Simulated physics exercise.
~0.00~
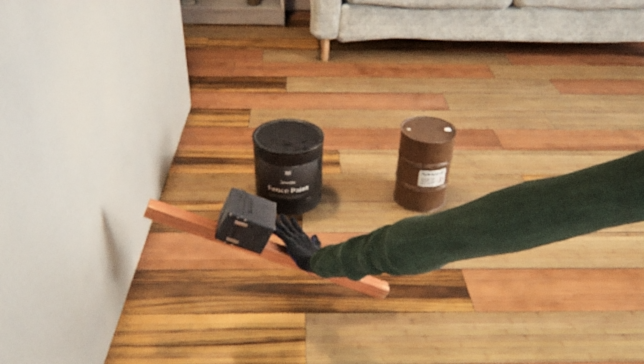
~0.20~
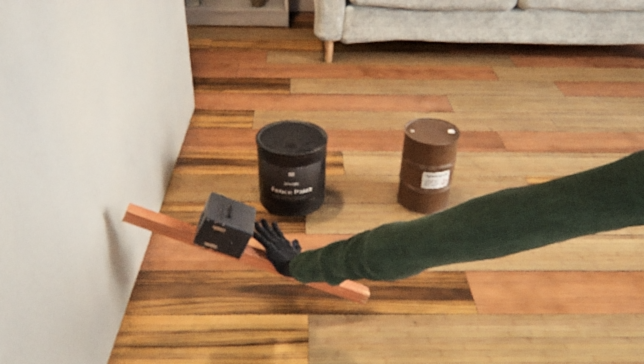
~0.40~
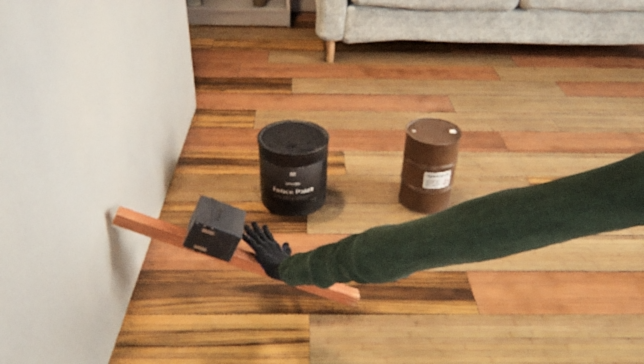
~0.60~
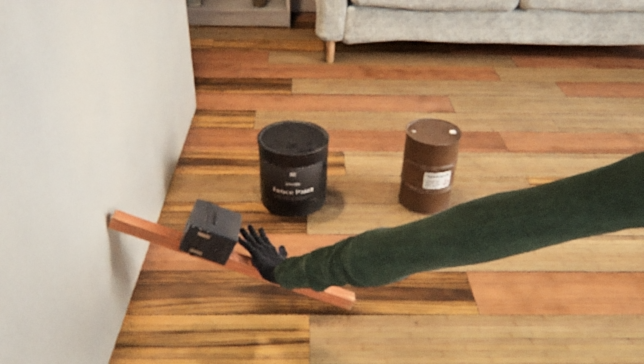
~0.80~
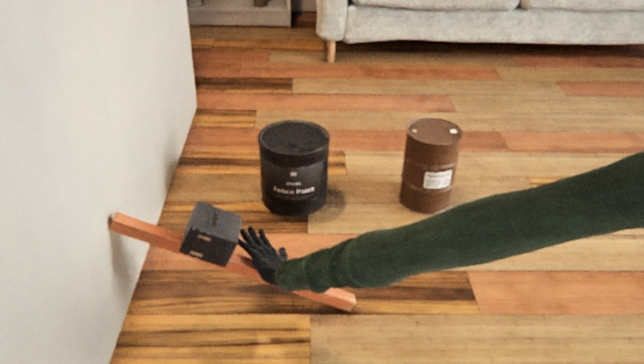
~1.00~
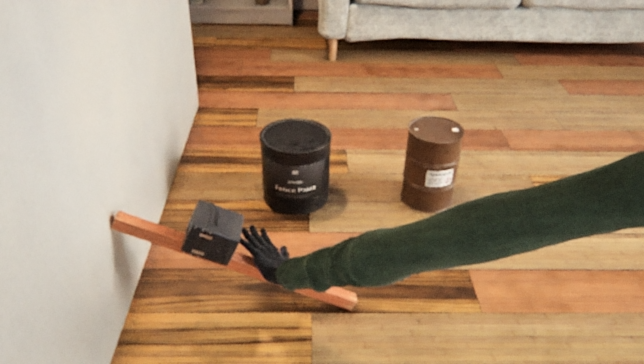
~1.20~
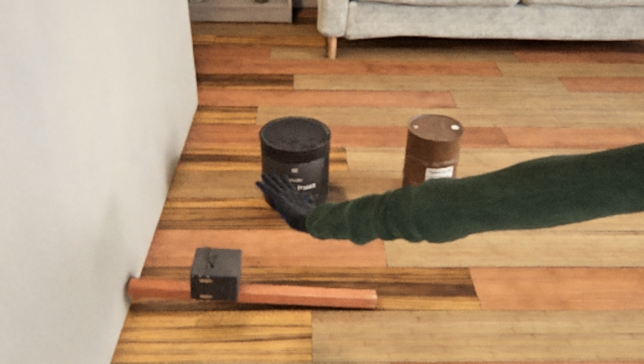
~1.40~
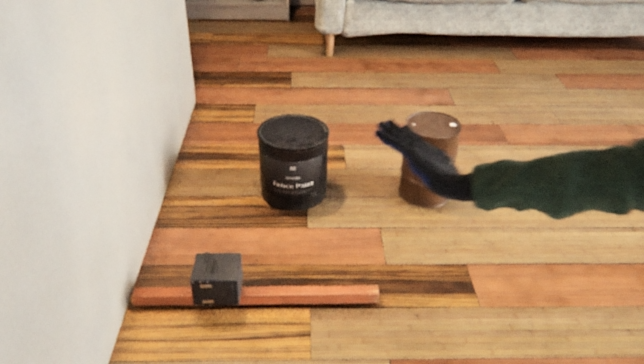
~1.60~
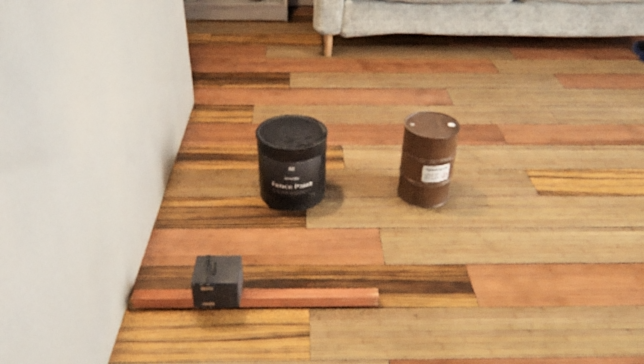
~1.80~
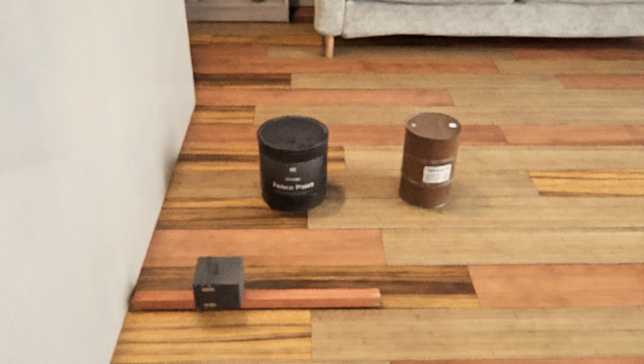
A gloved hand on a green-sleeved arm reaches in from the right over a wooden plank floor beside a bare pale wall, seen from above by a slightly swaying camera. It holds a long orange pole with a dark block on it, while a black pail and a brown canister stand behind and a grey sofa sits at the back. The hand moves the pole left until its raised end leans on the wall, then steadies it. The hand lets go and draws back to the right, and the pole slips down. It ends lying flat on the floor, the block still on it, with the pail and canister in place.
